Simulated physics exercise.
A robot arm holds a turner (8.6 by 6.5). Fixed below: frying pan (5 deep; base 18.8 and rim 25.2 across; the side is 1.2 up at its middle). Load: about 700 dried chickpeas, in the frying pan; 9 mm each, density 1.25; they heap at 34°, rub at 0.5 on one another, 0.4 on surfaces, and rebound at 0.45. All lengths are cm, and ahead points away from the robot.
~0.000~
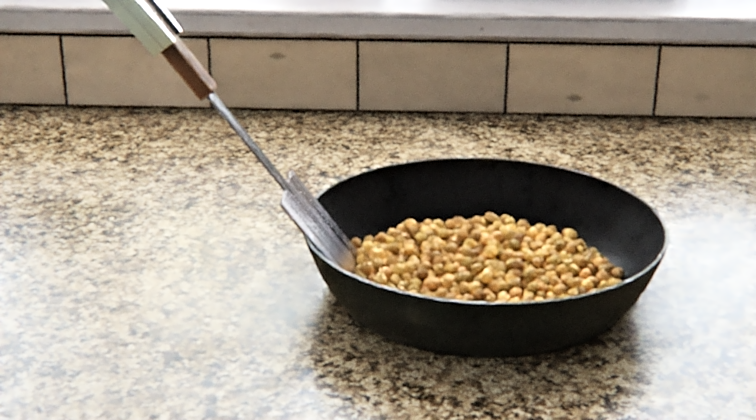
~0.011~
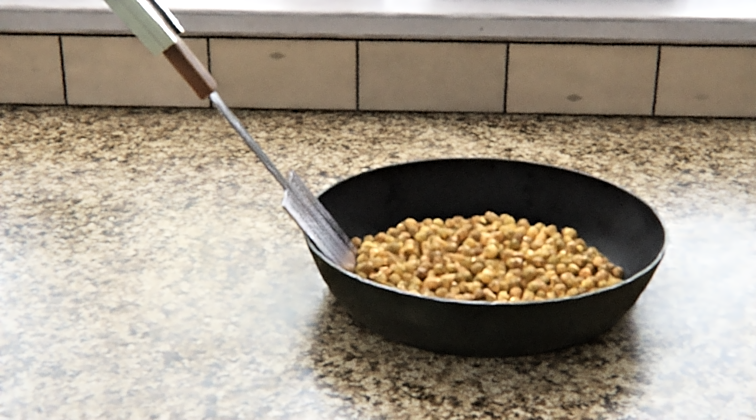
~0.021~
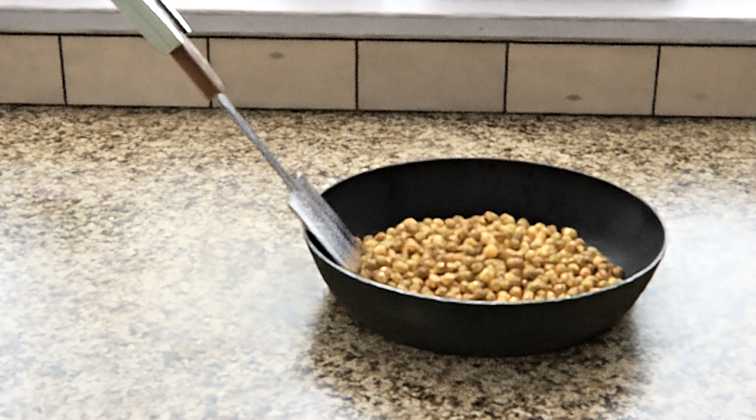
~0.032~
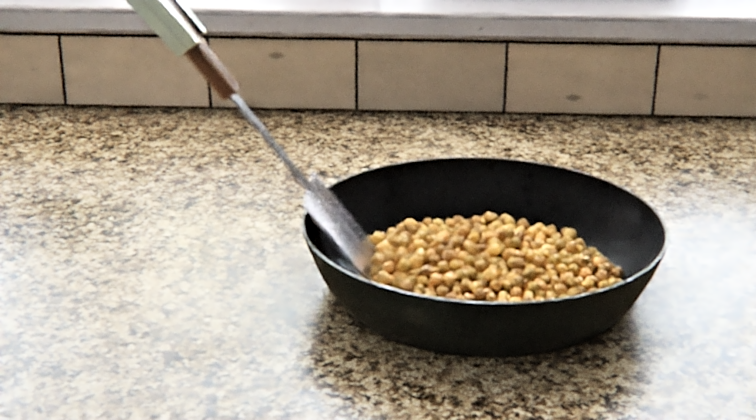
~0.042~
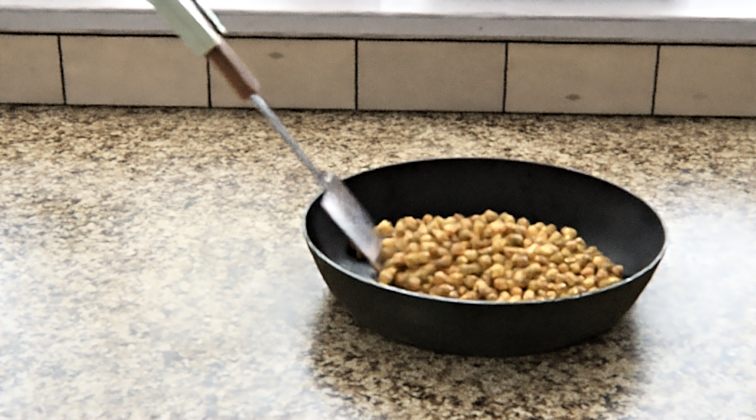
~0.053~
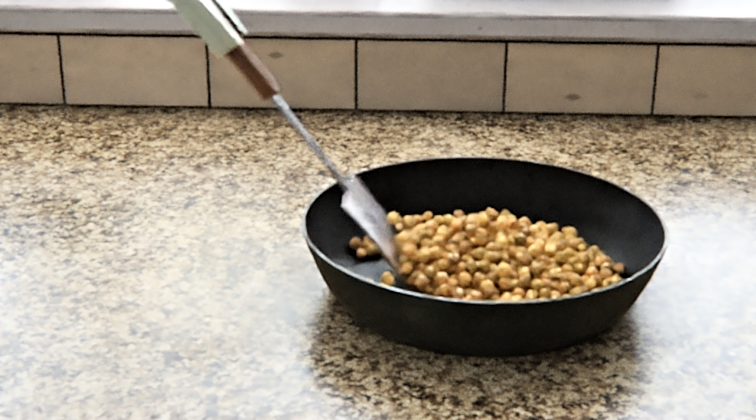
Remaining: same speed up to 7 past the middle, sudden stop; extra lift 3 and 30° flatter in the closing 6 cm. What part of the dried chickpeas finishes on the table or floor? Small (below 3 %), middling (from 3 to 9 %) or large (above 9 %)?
A middling share, from 3 to 9 %, ends on the table or floor.
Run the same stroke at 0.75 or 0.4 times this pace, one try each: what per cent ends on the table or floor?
Some 0 and 0 per cent.
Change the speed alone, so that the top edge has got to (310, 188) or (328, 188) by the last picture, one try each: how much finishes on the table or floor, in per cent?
About 0 and 0 per cent.
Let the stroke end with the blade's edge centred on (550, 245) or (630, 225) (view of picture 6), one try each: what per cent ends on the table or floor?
Some 5 and 15 per cent.
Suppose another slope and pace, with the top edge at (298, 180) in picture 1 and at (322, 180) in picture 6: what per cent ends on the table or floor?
About 0 per cent.
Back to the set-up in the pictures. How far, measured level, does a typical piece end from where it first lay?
Roughly 3 cm.
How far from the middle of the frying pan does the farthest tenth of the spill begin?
Roughly 65 cm.
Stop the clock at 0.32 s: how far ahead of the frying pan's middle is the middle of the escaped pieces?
About 22 cm.
By 0.08 s, sloping 53°, highest piece 5 above the table; 704 in the frying pan.
By 0.11 s, sloping 45°, highest piece 6 above the table; 704 in the frying pan.
By 0.32 s, sloping 23°, highest piece 6 above the table; 664 in the frying pan, 32 on the table or floor, 8 on the blade or in flight.
By 1.37 s, sloping 23°, highest piece 5 above the table; 664 in the frying pan, 40 on the table or floor.
Final count, 664 in the frying pan, 40 on the table or floor. That is 6 % on the table or floor.
